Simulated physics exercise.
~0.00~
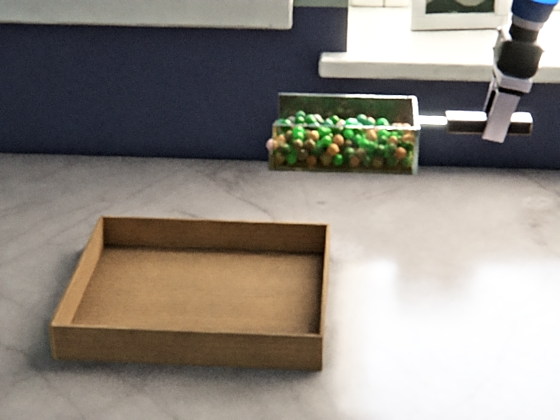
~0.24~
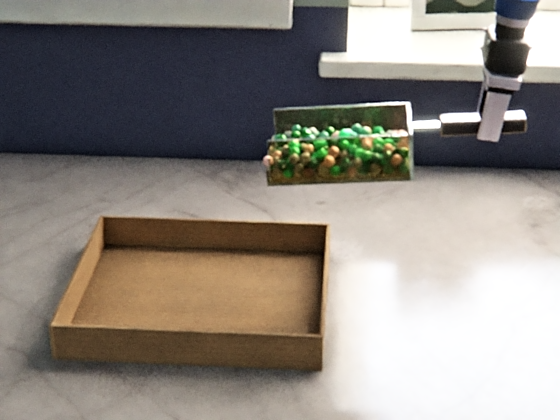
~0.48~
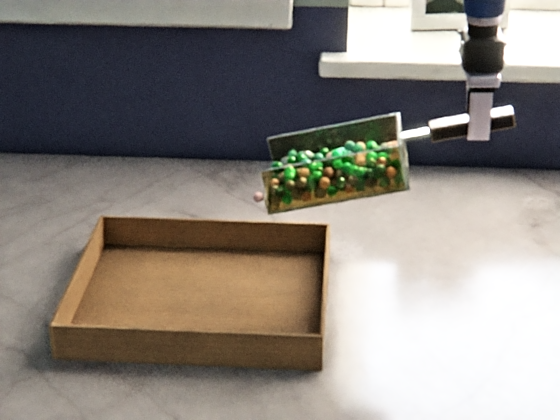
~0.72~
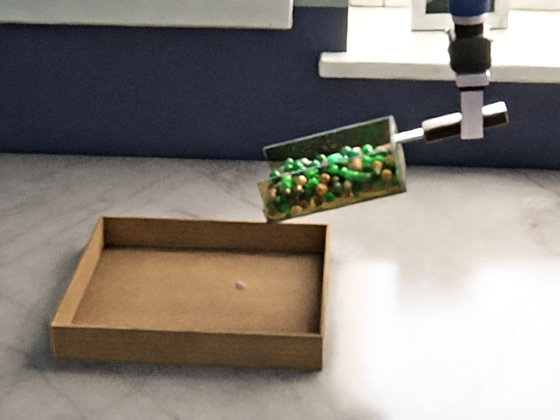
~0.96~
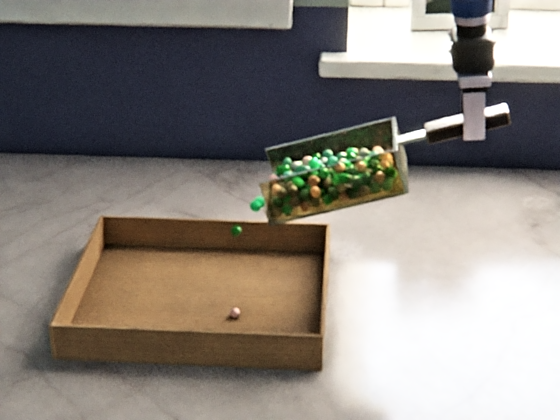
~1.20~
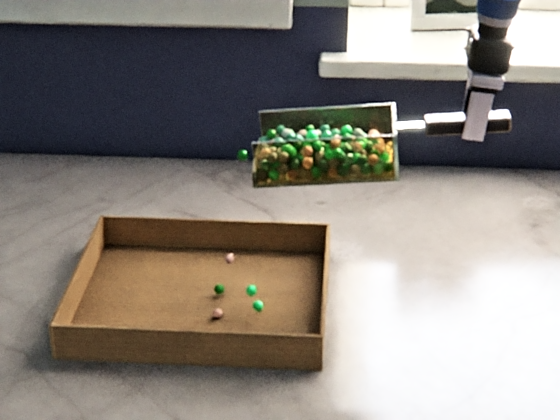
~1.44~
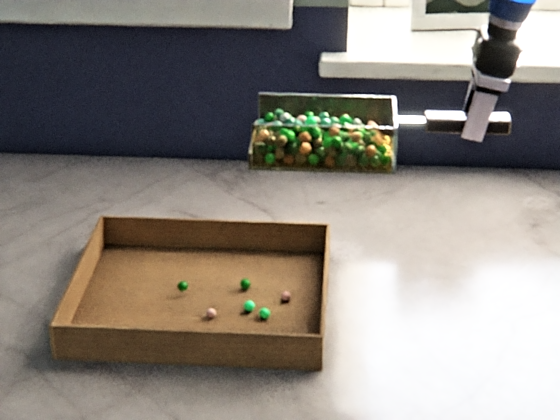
On a marble counter, a robot arm tilting a clear box of green and orange balls, spilling a few into a tray, then levelling it.
